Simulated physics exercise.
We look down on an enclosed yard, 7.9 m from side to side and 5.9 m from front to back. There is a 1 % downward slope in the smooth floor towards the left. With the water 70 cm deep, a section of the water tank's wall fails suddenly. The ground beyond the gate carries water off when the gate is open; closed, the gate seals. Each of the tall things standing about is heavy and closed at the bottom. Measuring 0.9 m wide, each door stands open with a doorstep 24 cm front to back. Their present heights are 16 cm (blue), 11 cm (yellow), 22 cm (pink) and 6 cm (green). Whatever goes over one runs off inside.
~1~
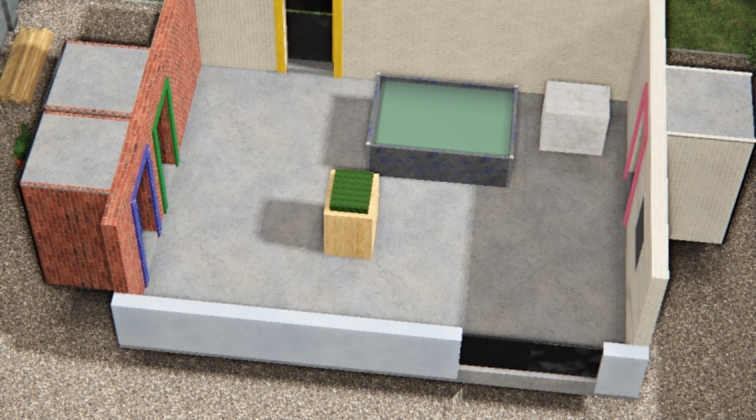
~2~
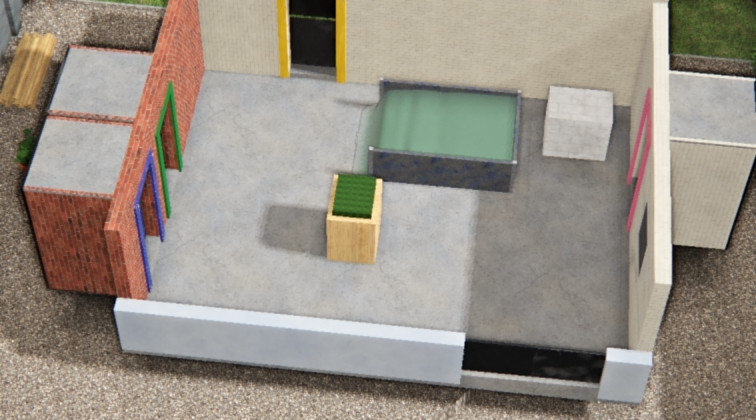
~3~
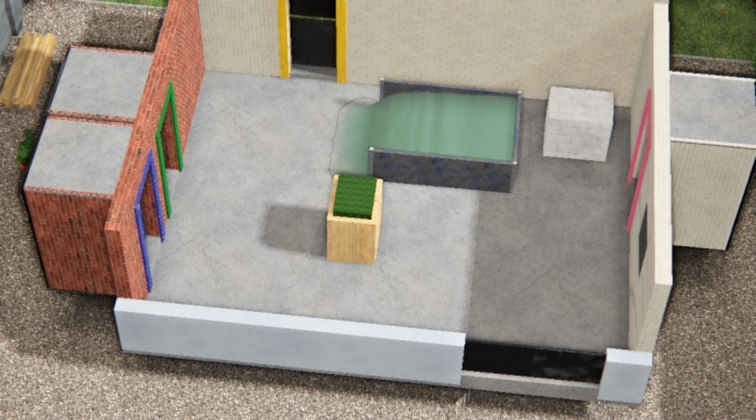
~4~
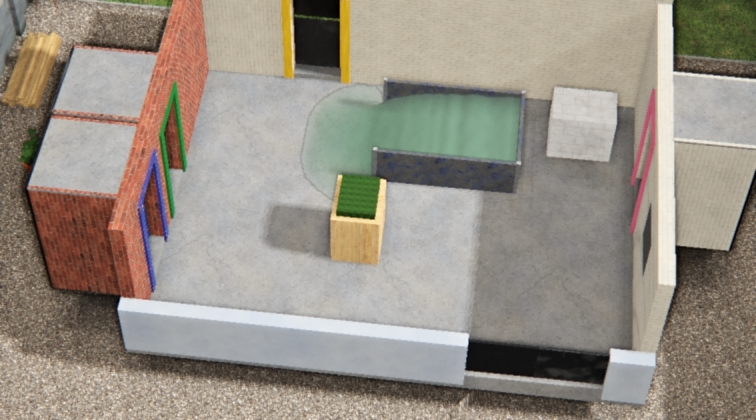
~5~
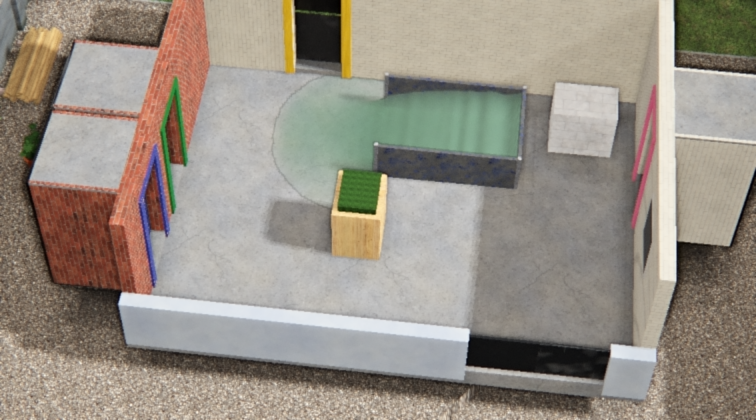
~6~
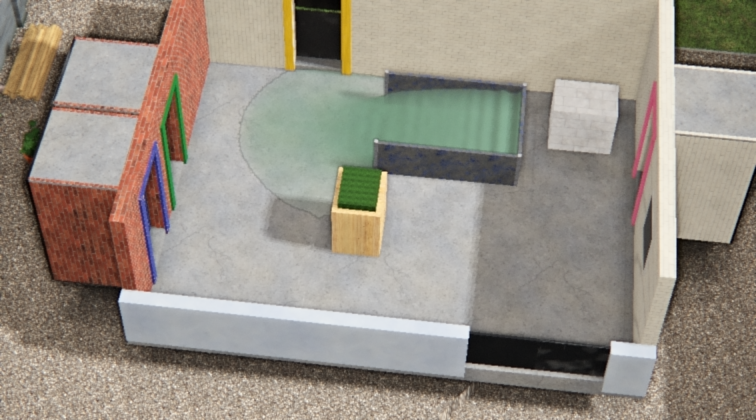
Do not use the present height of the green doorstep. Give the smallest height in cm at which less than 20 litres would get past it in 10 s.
Close to 21 cm is just enough.
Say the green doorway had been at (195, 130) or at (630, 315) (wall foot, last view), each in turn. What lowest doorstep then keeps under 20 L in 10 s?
Roughly 30 cm for the first and 7.5 cm for the second.
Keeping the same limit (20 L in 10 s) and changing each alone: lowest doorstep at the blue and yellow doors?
About 12.5 cm at blue and 14.5 cm at yellow.
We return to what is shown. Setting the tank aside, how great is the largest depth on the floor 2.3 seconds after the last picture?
34 cm.
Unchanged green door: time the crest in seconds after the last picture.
Around 2.0 s, give or take.
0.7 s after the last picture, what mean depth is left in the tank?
Some 39 cm.
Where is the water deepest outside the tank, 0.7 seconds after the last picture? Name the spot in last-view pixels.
Near (210, 66).
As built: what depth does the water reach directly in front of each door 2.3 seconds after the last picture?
Depths in cm: Blue 14, yellow 12, pink 0, green 22.
Then, 0.7 s after the last picture water covers 30 % of the floor, deepest (42 cm) near (210, 66); 12 cm at the green door, 3 litres in over its 6 cm doorstep.
Then, 2.3 s after the last picture water covers 35 % of the floor, deepest (34 cm) near (204, 88); 22 cm at the green door, 135 litres in over its 6 cm doorstep.
Then, 9.3 s after the last picture water covers 95 % of the floor, deepest (12 cm) near (144, 322); 11 cm at the green door, 260 litres in over its 6 cm doorstep.
At the green door as built, the water peaked near 23 cm, 2.1 s after the last picture.
Run again over the same 10 s with other heights there, 34 litres in over 19.5 cm, 3 litres over 26 cm. The limit of 20 litres is kept from about 21 cm up.
